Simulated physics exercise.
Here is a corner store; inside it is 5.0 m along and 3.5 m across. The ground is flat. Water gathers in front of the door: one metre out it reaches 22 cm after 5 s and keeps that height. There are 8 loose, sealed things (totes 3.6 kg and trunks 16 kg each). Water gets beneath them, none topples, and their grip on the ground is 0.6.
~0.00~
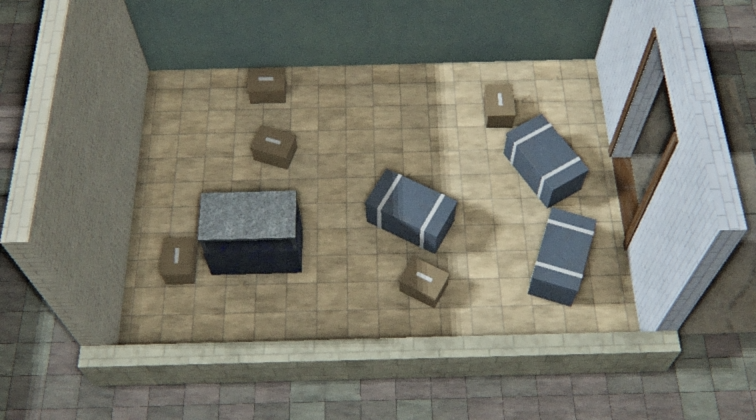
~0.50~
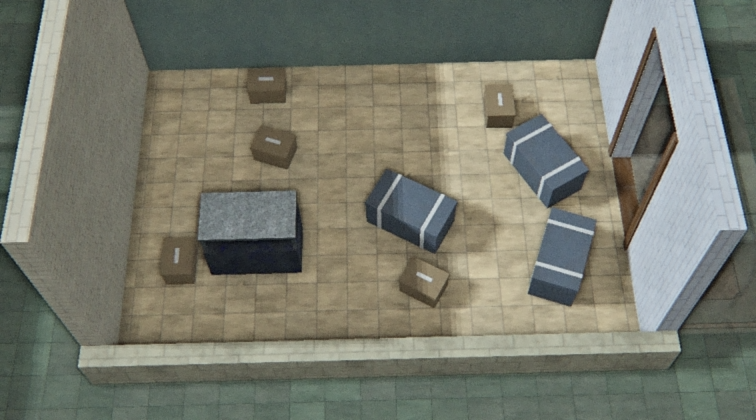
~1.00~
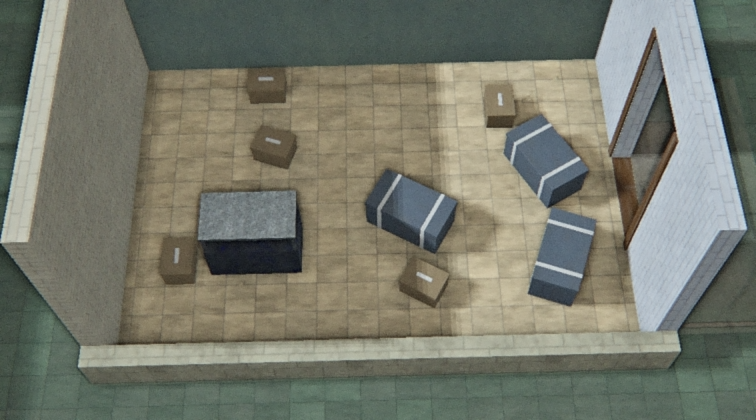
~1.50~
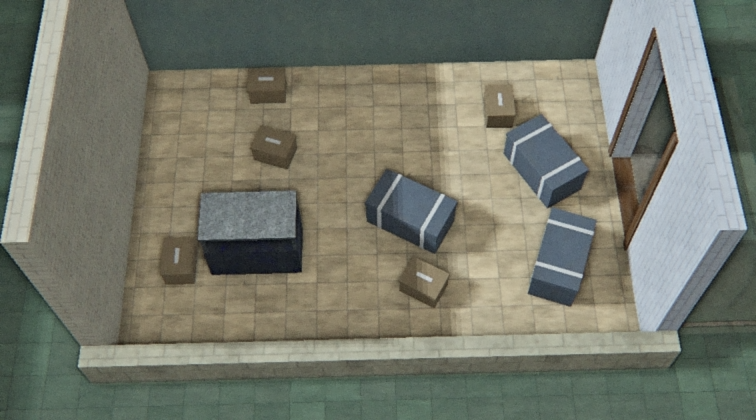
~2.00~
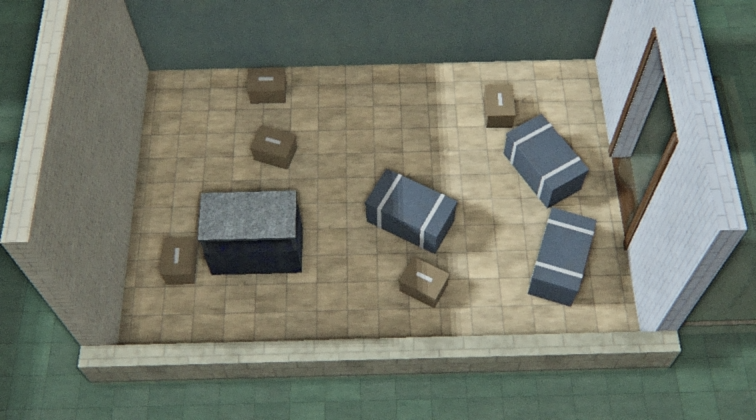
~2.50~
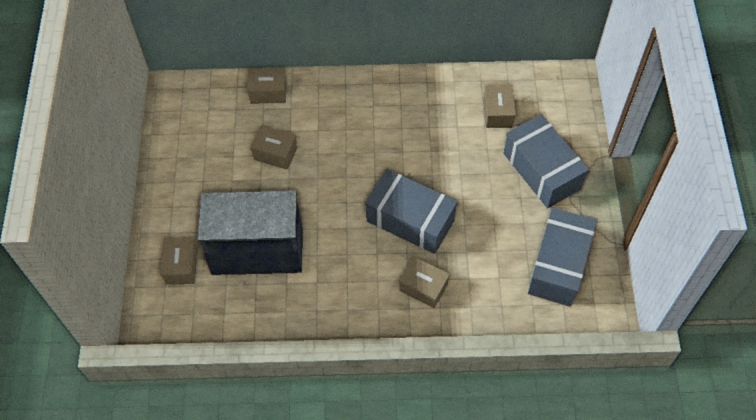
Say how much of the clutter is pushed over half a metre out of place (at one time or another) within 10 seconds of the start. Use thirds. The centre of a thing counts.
It is at least two thirds.
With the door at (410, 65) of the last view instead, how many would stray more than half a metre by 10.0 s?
In that case 4 of them.
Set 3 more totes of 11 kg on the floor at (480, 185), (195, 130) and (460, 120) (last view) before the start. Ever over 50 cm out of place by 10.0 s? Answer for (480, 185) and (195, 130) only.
In that order: More, under.
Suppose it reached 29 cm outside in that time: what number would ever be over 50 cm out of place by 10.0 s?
In that case 7 of them.
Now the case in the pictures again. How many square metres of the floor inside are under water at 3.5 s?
Roughly 1.5 m2.
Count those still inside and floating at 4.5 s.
0 of them.
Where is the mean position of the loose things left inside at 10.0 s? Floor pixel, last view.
Around (226, 210).
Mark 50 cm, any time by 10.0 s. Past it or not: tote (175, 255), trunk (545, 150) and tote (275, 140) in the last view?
In turn: Under, past it, past it.
After 3.5 s 0 of 8 are over 50 cm from their spots; 0 afloat.
After 4.5 s 0 of 8 are over 50 cm from their spots; 0 afloat.
After 7.0 s 5 of 8 are over 50 cm from their spots; 2 afloat.
After 10.0 s 7 of 8 are over 50 cm from their spots, and 7 have been at some point; 7 afloat.
